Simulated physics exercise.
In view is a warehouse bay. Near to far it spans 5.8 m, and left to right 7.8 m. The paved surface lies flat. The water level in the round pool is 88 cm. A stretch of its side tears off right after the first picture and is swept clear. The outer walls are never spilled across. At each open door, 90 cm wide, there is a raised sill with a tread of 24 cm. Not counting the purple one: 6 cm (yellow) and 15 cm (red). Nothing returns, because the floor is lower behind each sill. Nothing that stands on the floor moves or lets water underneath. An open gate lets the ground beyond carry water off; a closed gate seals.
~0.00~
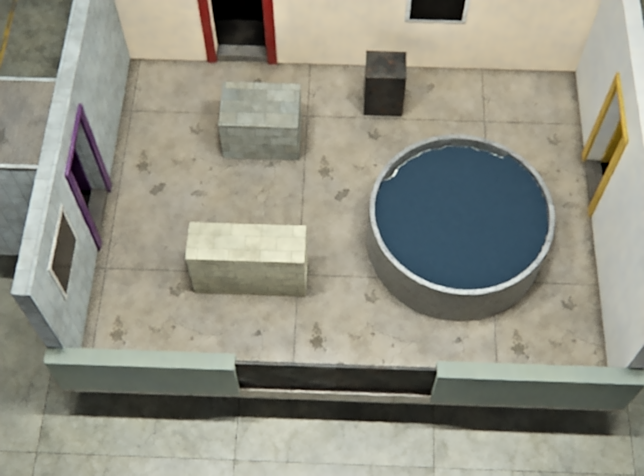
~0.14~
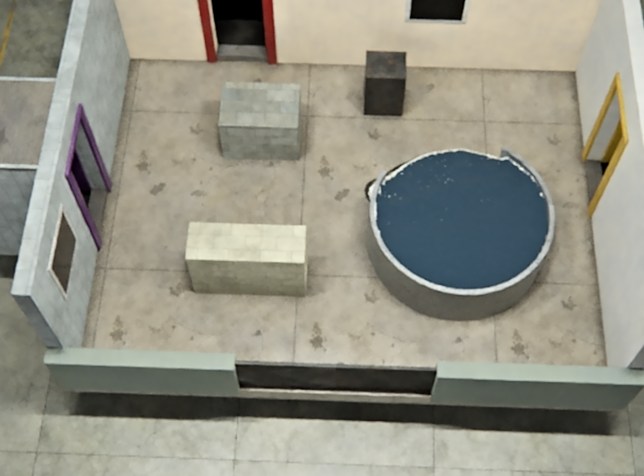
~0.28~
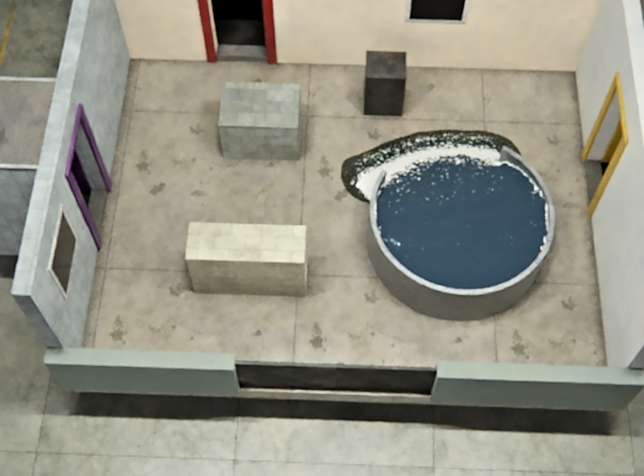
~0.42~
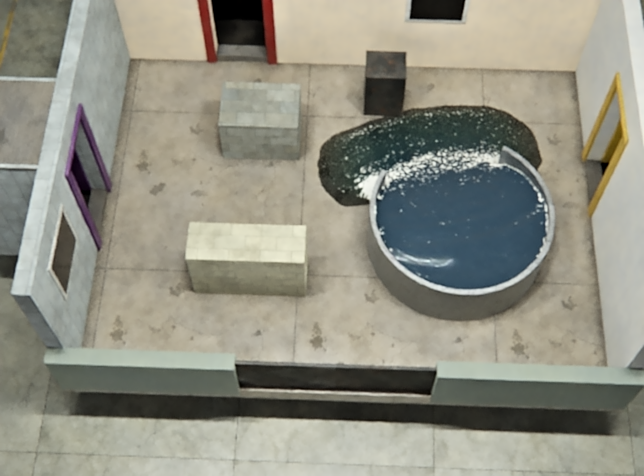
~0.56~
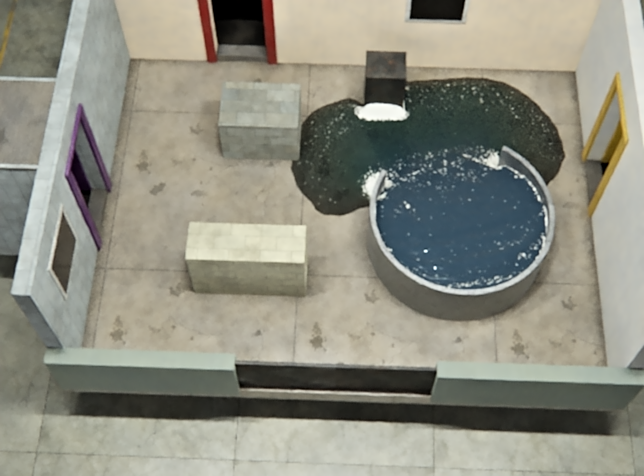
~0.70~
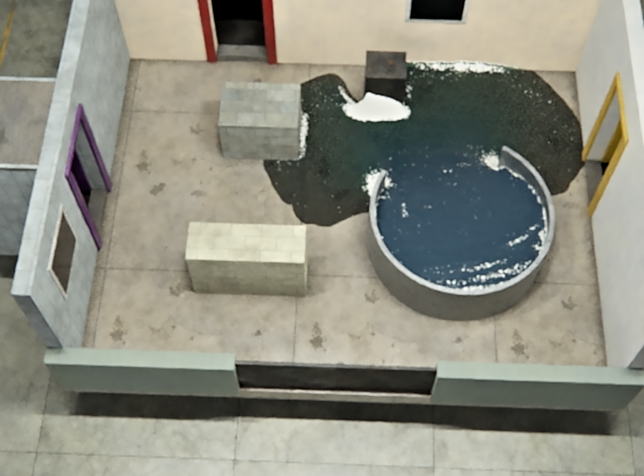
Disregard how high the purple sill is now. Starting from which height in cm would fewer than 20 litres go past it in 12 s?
From roughly 11 cm upwards.
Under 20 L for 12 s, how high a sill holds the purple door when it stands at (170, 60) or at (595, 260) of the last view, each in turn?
In turn: Roughly 22 cm, roughly 14.0 cm.
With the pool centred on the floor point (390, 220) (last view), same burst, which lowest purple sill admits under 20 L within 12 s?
About 10.5 cm.
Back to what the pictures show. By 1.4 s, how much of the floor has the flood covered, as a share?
35 %.
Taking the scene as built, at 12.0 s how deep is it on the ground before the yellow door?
Some 8.0 centimetres.
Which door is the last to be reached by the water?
The purple door comes last.
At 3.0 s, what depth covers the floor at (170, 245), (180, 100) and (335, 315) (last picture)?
In that order: 0, 8 and 0 cm.
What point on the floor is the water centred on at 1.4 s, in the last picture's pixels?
Look at about (433, 180) in the last view.
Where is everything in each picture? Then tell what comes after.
In the first frame, still water, 88 cm deep, in the round pool at (461, 214); the purple door at (90, 184) is dry.
In the second frame, the gap is on the far side, the front 0.3 m out at (371, 186); the back of the round pool holds 88 cm.
In the third frame, the front is at (350, 164), 0.9 m from the gap on the far side; 2.0 m2 of floor is wet, 88 cm left at the back.
In the fourth frame, the gap is on the far side, the front 1.4 m out at (333, 142); the back of the round pool holds 88 cm.
In the fifth frame, the gap is on the far side, the front 1.9 m out at (327, 110); the back of the round pool holds 84 cm.
In the sixth frame, water pours out on the far side and has run 2.5 m, to (307, 86); about 7 cm deep outside, 76 cm at the back; 2.8 m in a straight line remain to the purple door at (90, 184).
After 1.4 s water covers 35 % of the floor, deepest (62 cm) near (418, 68); it has not reached the purple door.
After 3.0 s water covers 60 % of the floor, deepest (43 cm) near (553, 72); 3 cm at the purple door, 0 litres in over its 12 cm sill.
After 12.0 s water covers 100 % of the floor, deepest (20 cm) near (118, 136); 13 cm at the purple door, 14 litres in over its 12 cm sill.
At the purple door as built, the water arrived by 2.7 s and peaked near 17 cm at 10.6 s.
With a sill of 9.5 cm, 30 litres would have come in within the 12 s; with 13 cm, 9 litres. So under 20 litres takes about 11 cm.
